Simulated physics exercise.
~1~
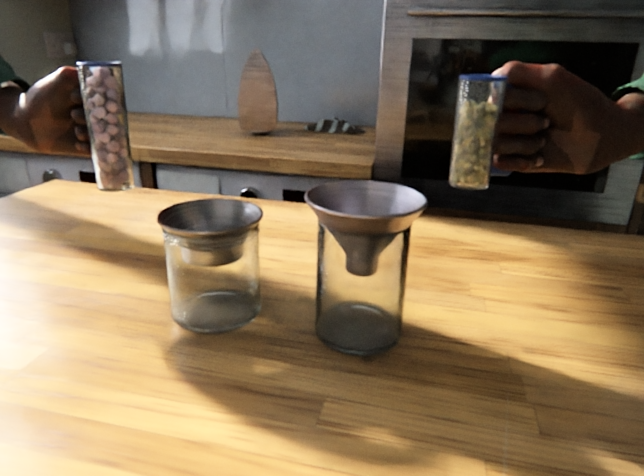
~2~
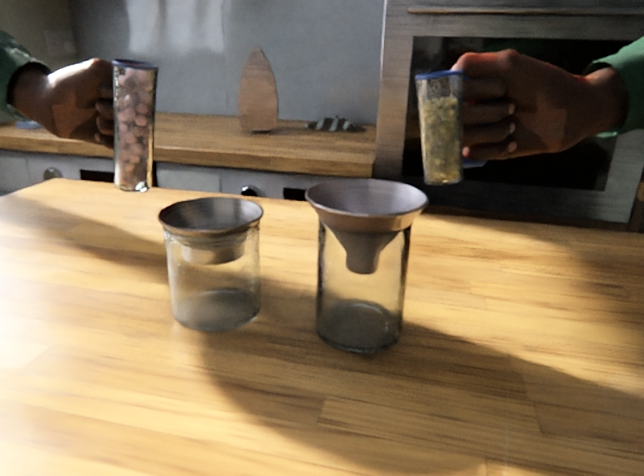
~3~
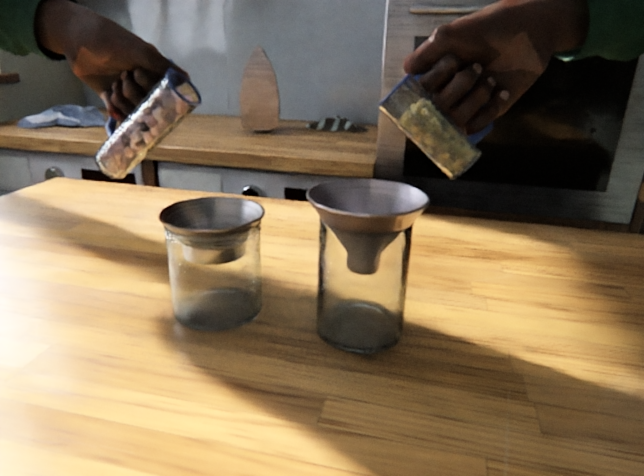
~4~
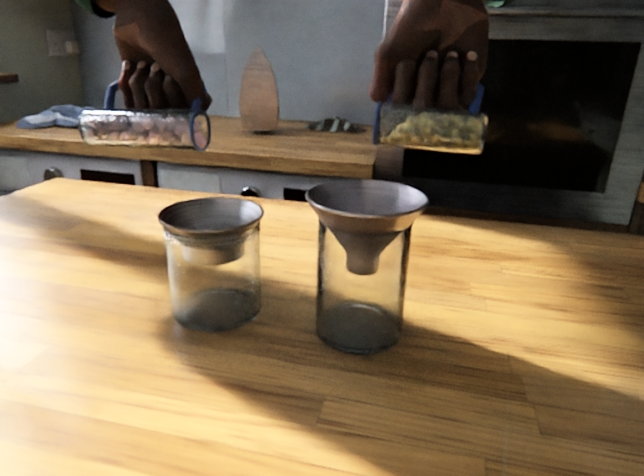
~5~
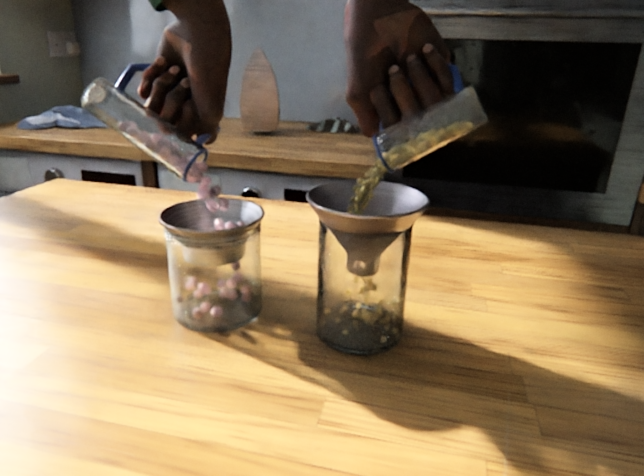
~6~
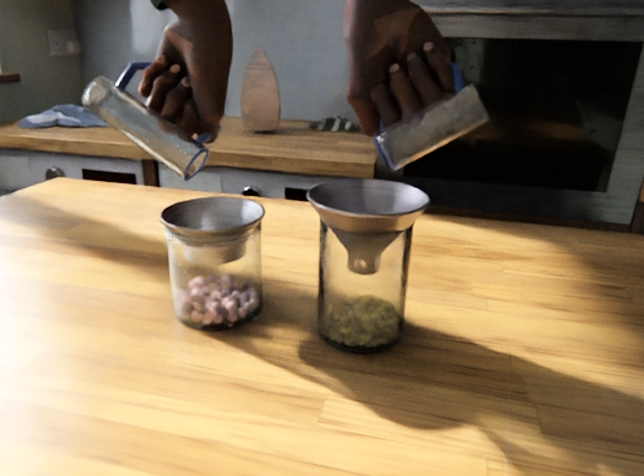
To begin with, two glass jars stand on a wooden counter, each with a metal funnel in its mouth, while a hand on either side holds up a clear cup, pinkish pieces on the left and yellow-green ones on the right. The hands bring the cups inward and tilt them until they lie on their sides, with everything still inside. Then they tip further, and the pieces pour into the funnels and drop through into the jars. Finally both cups hang tilted and empty, the funnels are clear, and each jar holds its own heap at the bottom.
